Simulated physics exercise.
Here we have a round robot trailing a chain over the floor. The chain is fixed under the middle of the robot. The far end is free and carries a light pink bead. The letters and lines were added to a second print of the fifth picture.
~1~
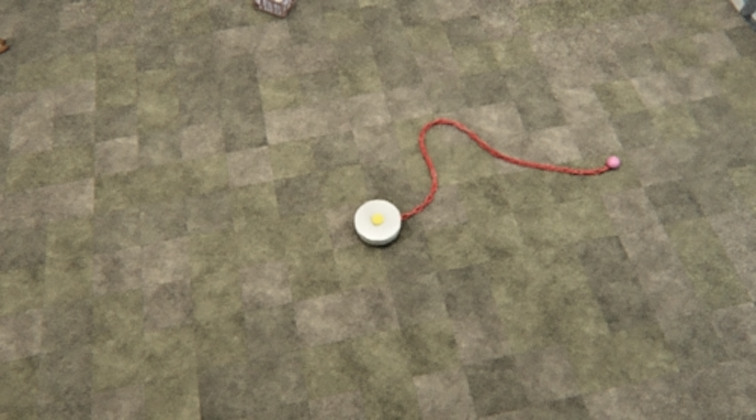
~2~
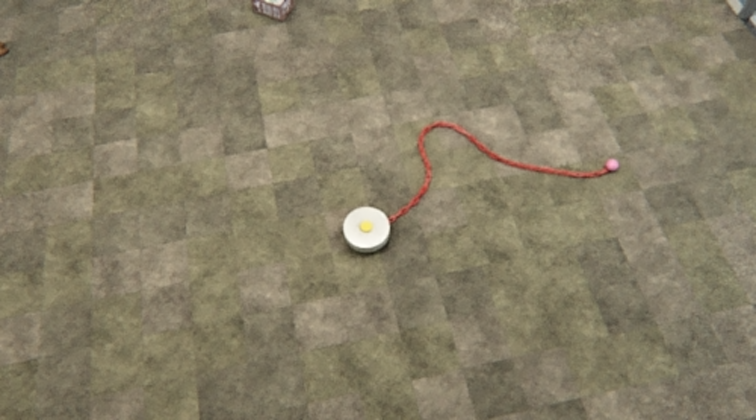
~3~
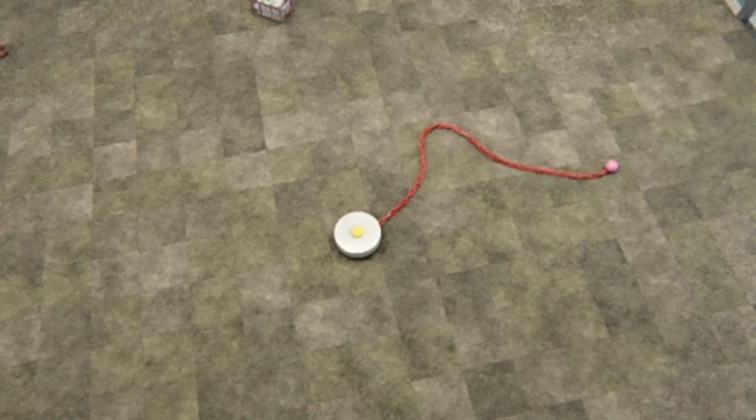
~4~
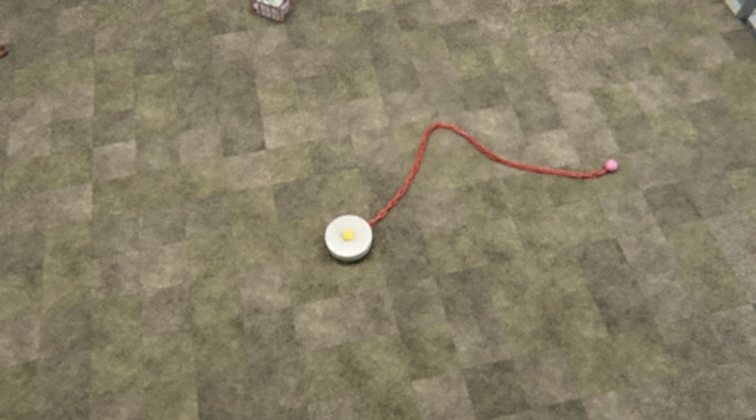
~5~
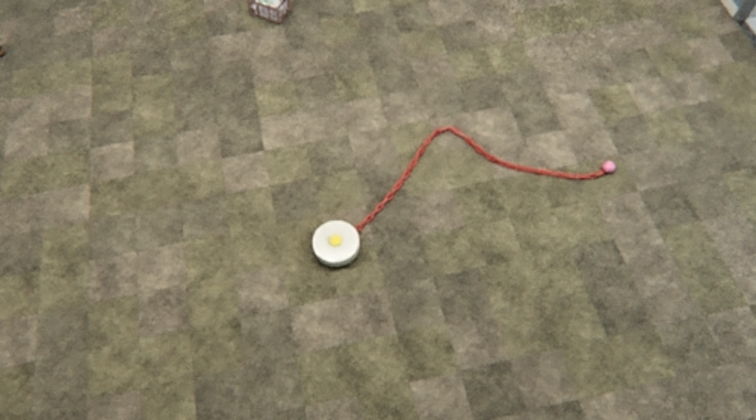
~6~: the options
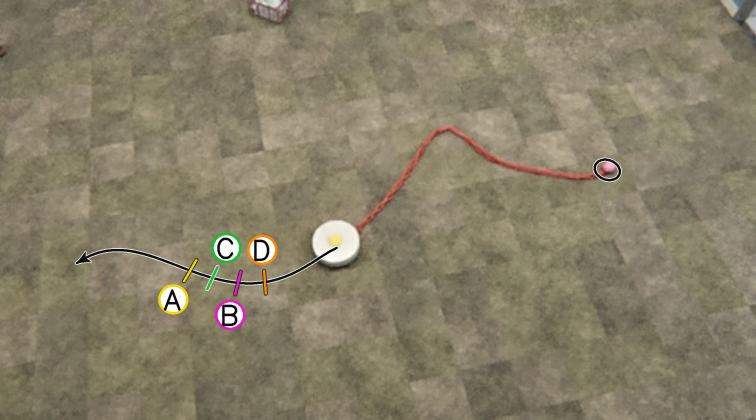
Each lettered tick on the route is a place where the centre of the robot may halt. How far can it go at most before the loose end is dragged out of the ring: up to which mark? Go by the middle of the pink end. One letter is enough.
D is the last safe stop.
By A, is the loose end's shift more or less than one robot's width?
More.
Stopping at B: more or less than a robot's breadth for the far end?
Less.
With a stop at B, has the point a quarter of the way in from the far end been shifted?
By then, yes.
On the copy, A at (190, 271); B at (238, 283); C at (213, 278); D at (265, 282); the ring at (607, 170); the route from (337, 248) via (202, 275) to (77, 263).
On D. First, robot (312, 259), middle of the chain (444, 148), free end (609, 167).
Then, robot (288, 272), middle of the chain (437, 170), free end (609, 167).
Finally, robot (264, 279), middle of the chain (431, 192), free end (604, 170); the free end is still in its ring.
By contrast, A drags the free end to (550, 174); B drags the free end to (587, 171); C drags the free end to (568, 172).
